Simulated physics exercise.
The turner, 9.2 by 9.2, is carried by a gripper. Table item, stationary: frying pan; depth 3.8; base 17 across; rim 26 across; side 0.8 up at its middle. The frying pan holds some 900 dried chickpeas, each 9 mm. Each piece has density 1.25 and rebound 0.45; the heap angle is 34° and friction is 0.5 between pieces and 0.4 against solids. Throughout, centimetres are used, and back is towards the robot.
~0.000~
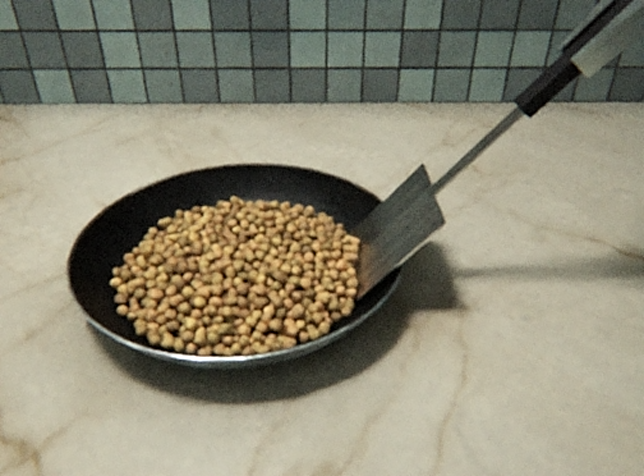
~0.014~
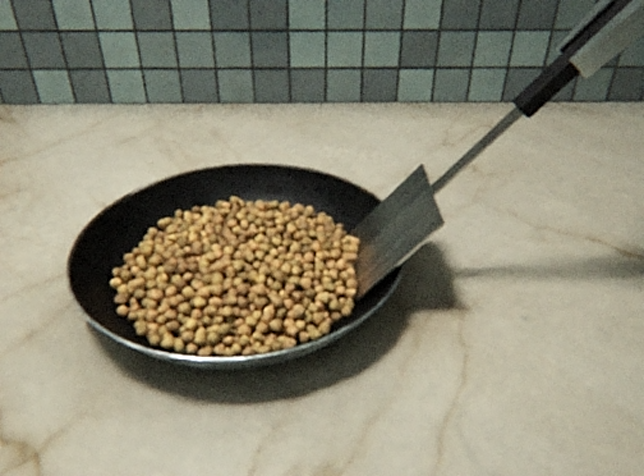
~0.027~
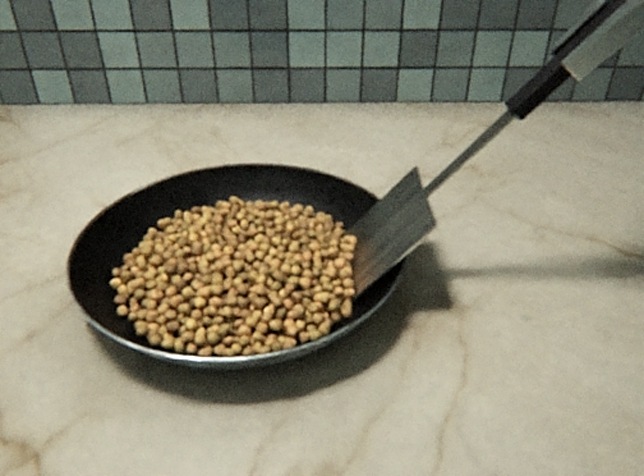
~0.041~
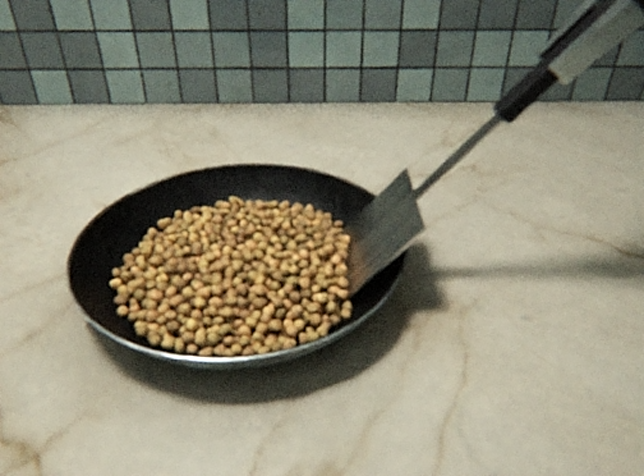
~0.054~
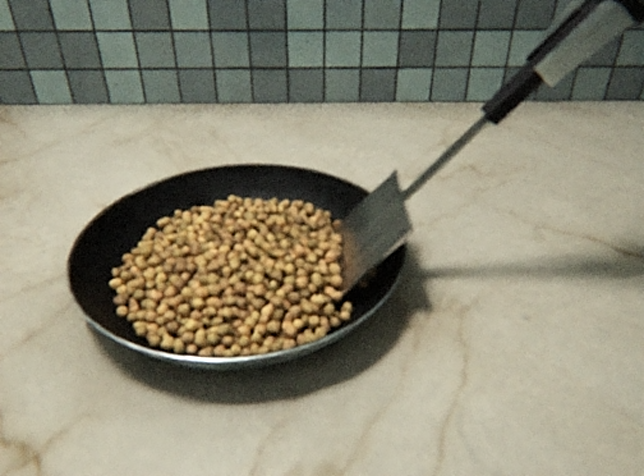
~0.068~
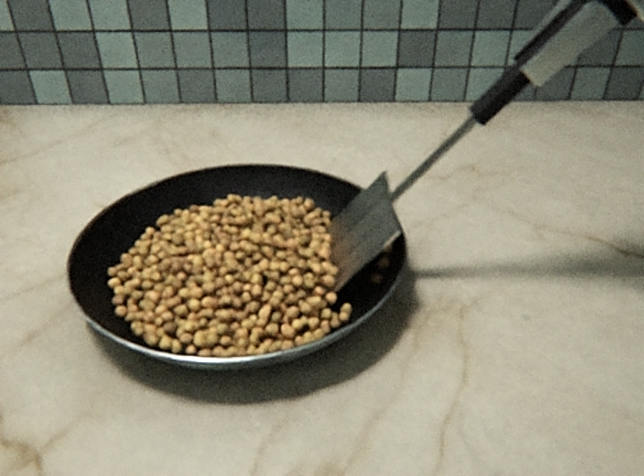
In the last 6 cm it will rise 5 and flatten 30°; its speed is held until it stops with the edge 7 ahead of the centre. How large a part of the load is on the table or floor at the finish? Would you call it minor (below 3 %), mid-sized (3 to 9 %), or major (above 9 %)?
I would call it mid-sized.
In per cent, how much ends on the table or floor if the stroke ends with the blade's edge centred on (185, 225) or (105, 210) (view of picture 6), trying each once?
Respectively about 0 and 20 percent end on the table or floor.
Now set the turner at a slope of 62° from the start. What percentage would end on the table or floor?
It would then be close to 5 %.
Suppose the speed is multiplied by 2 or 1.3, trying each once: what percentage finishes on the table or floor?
Near 20 and near 10 percent respectively.
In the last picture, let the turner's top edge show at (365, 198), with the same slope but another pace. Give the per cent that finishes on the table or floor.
About 20 per cent.
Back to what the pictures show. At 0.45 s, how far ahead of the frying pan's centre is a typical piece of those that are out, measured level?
18 cm.
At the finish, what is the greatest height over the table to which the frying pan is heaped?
Close to 5.0 centimetres high.
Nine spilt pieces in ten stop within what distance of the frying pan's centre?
I reckon it's some 35 centimetres.
By 0.14 s, sloping 50°, highest piece 8 above the table; 898 in the frying pan, 2 on the blade or in flight.
By 0.21 s, sloping 38°, highest piece 7 above the table; 898 in the frying pan, 1 on the table or floor, 1 on the blade or in flight.
By 0.45 s, sloping 20°, highest piece 5 above the table; 851 in the frying pan, 47 on the table or floor, 2 on the blade or in flight.
By 1.50 s, sloping 20°, highest piece 5 above the table; 848 in the frying pan, 52 on the table or floor.
Final count, 848 in the frying pan, 52 on the table or floor. That is 6 % on the table or floor.
